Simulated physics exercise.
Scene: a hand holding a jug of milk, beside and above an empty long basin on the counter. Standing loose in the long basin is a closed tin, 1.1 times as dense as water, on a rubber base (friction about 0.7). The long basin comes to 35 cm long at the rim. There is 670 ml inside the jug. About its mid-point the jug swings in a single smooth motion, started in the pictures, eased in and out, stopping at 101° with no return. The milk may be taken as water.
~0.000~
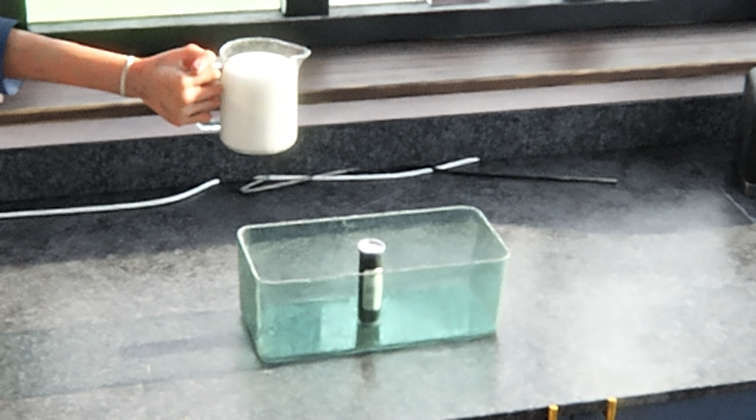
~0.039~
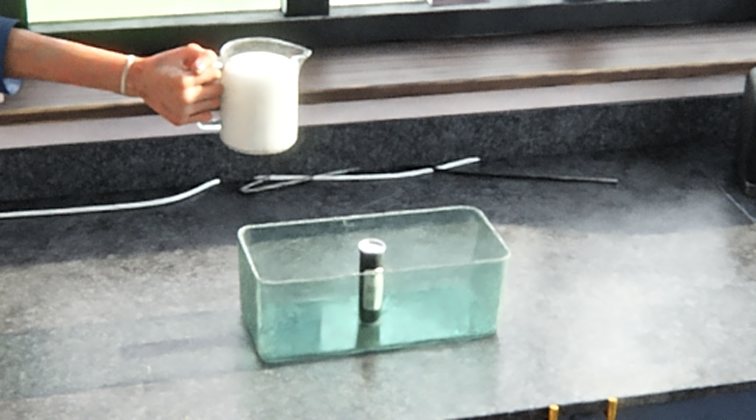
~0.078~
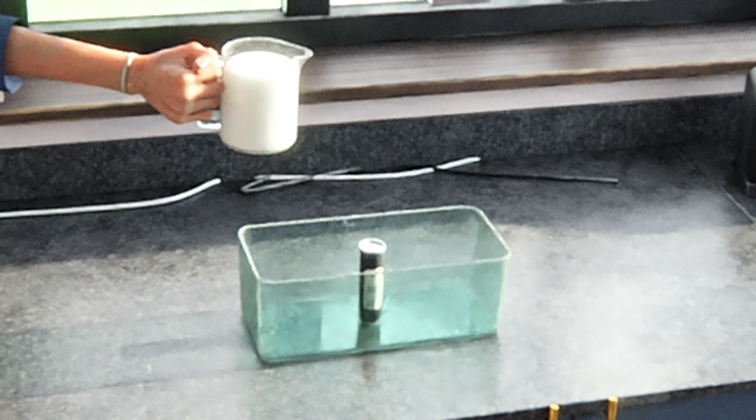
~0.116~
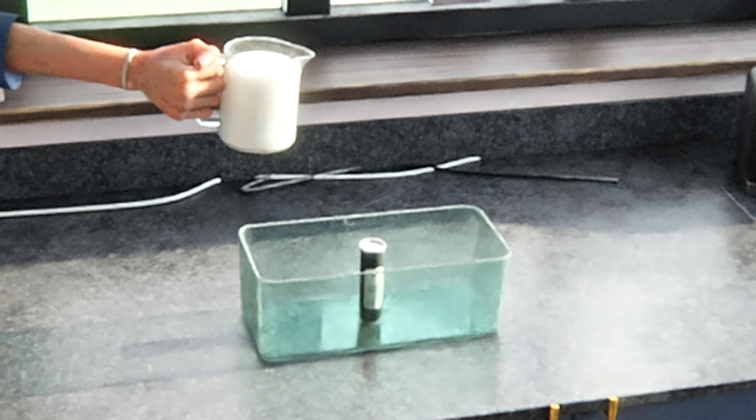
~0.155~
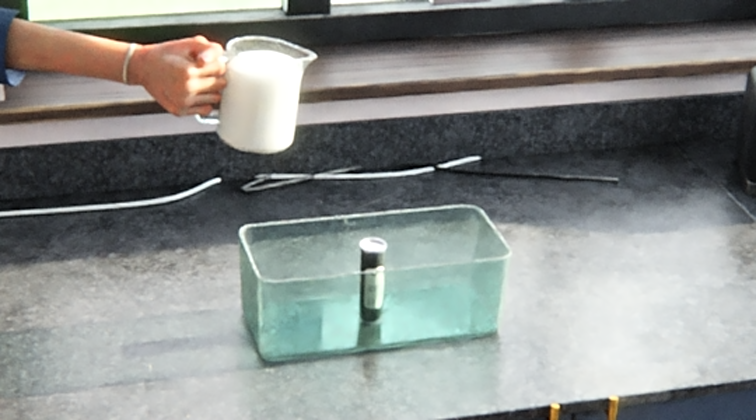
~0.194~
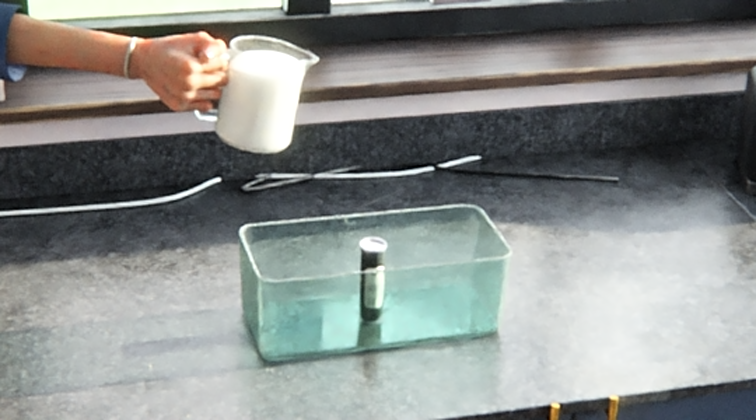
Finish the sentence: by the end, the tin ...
By the end, the tin is still upright.
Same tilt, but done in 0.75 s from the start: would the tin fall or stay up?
In that case the tin stays vertical.
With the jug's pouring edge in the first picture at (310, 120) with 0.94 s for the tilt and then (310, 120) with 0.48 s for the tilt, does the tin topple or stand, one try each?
First it tips over; then it tips over.
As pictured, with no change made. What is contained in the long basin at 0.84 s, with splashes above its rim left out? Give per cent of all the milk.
Around 30 in a hundred.
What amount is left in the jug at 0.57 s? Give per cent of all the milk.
84 %.
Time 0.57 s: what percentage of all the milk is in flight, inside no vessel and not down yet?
Near 16 per cent at that moment.
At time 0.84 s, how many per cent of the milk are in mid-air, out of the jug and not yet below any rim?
It comes to some 32 percent of the total.
By 0.57 s the tilt is 67° and 84 per cent is still to pour; the tin stands where it began.
By 0.84 s the tilt is 98° and 36 per cent is still to pour; the tin stands where it began.
By 1.13 s the tilt is 101° and 7 per cent is still to pour; the tin stands where it began.
By 1.44 s the tilt is 101° and 1 per cent is still to pour; the tin stands where it began.
At rest the tin stands where it began.
